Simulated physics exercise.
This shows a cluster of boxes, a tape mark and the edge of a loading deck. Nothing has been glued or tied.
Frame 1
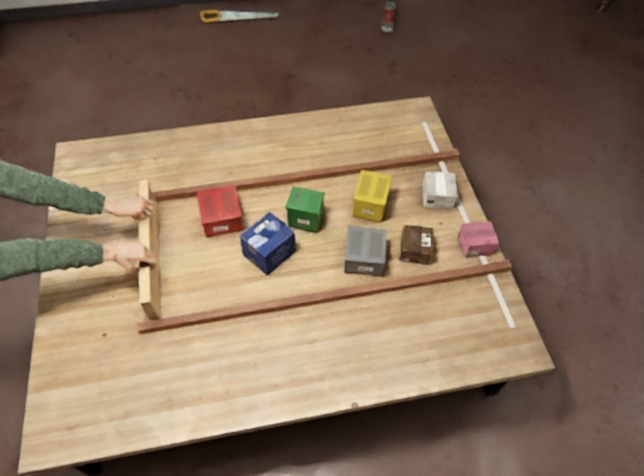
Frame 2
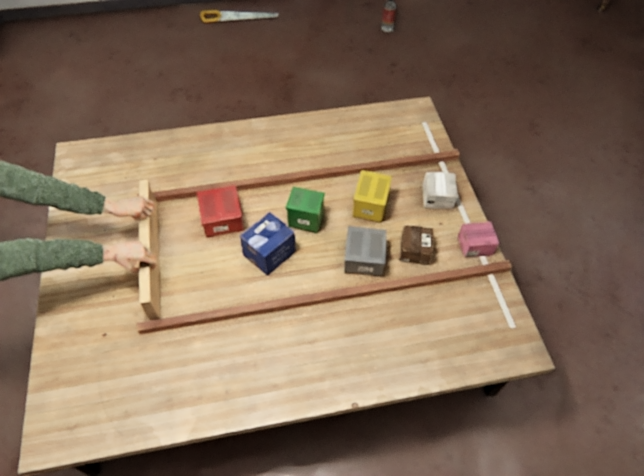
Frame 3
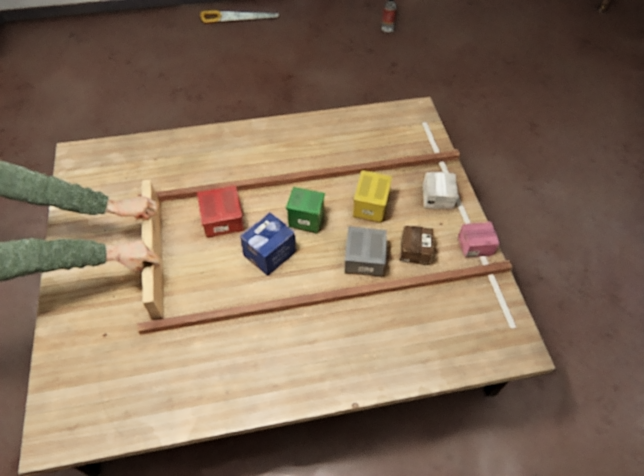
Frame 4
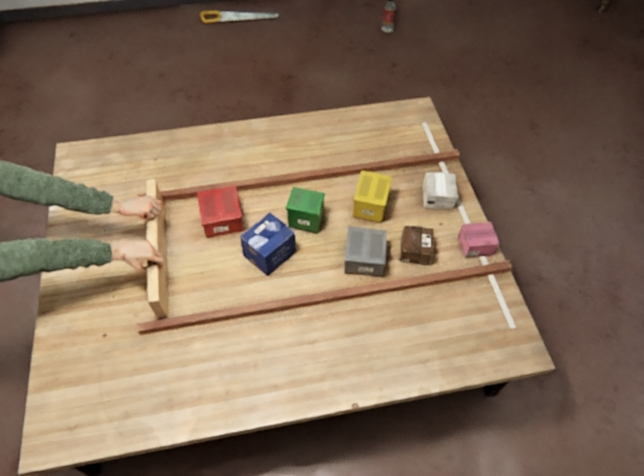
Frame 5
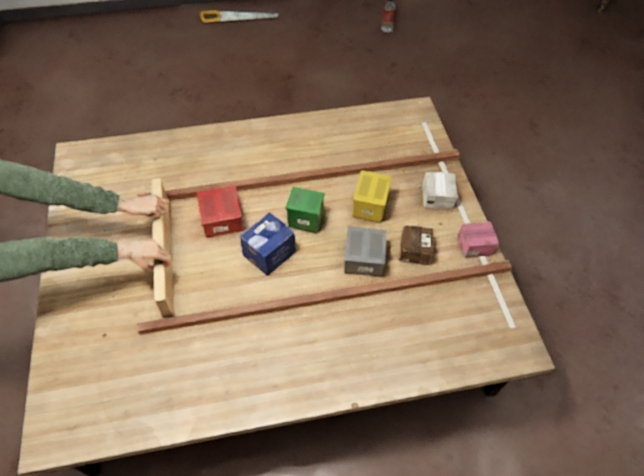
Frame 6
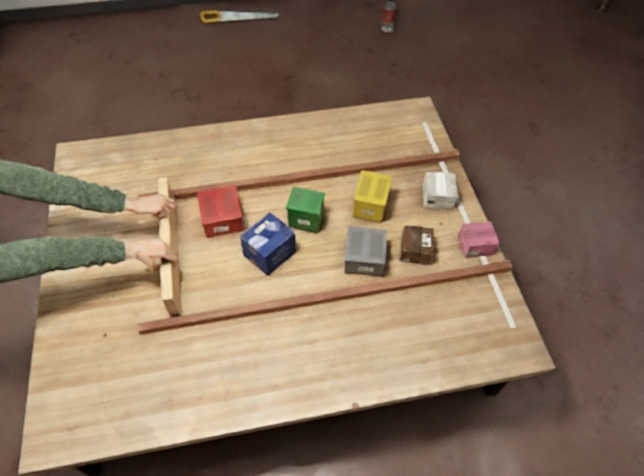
Two green-sleeved arms reach in from the left and slide an upright wooden plank slowly a short way right between two reddish rails on a wooden deck, seen from above by a still camera. Ahead of it sit red, blue, green, yellow and grey boxes, then brown, white and pink ones near a pale tape line. The boxes stay still, and the plank touches none of them.
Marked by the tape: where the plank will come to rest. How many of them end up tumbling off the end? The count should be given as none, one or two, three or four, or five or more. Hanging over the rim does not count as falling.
I foresee five or more drops here.
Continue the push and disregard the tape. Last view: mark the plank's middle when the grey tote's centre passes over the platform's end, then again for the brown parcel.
Estimated middle: (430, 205), and (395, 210) for the other.
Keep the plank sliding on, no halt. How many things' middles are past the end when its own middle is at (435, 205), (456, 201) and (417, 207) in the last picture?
Result per place: 6; 6; 4.
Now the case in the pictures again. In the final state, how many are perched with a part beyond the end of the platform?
In total, 2 of them.
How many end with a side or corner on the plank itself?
Contact count: 2.
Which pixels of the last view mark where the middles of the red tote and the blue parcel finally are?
(471, 176) and (494, 219).
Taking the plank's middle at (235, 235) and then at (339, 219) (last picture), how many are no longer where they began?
Counts: 1 / 7.
Soon after, none off yet; pink parcel at rest near (478, 240); white box at rest near (440, 191); brown parcel at rest near (417, 245).
After that, none off yet; pink parcel at rest near (478, 240); white box displaced a little near (446, 188); brown parcel displaced about its own width near (440, 240).
And then, two off so far; pink parcel on its way down near (520, 283); white box off the edge near (495, 235); brown parcel tilting well over near (509, 233).
In the end, the number that fall off is five or more; gone, green tote, grey tote, yellow tote, brown parcel, white box and pink parcel.
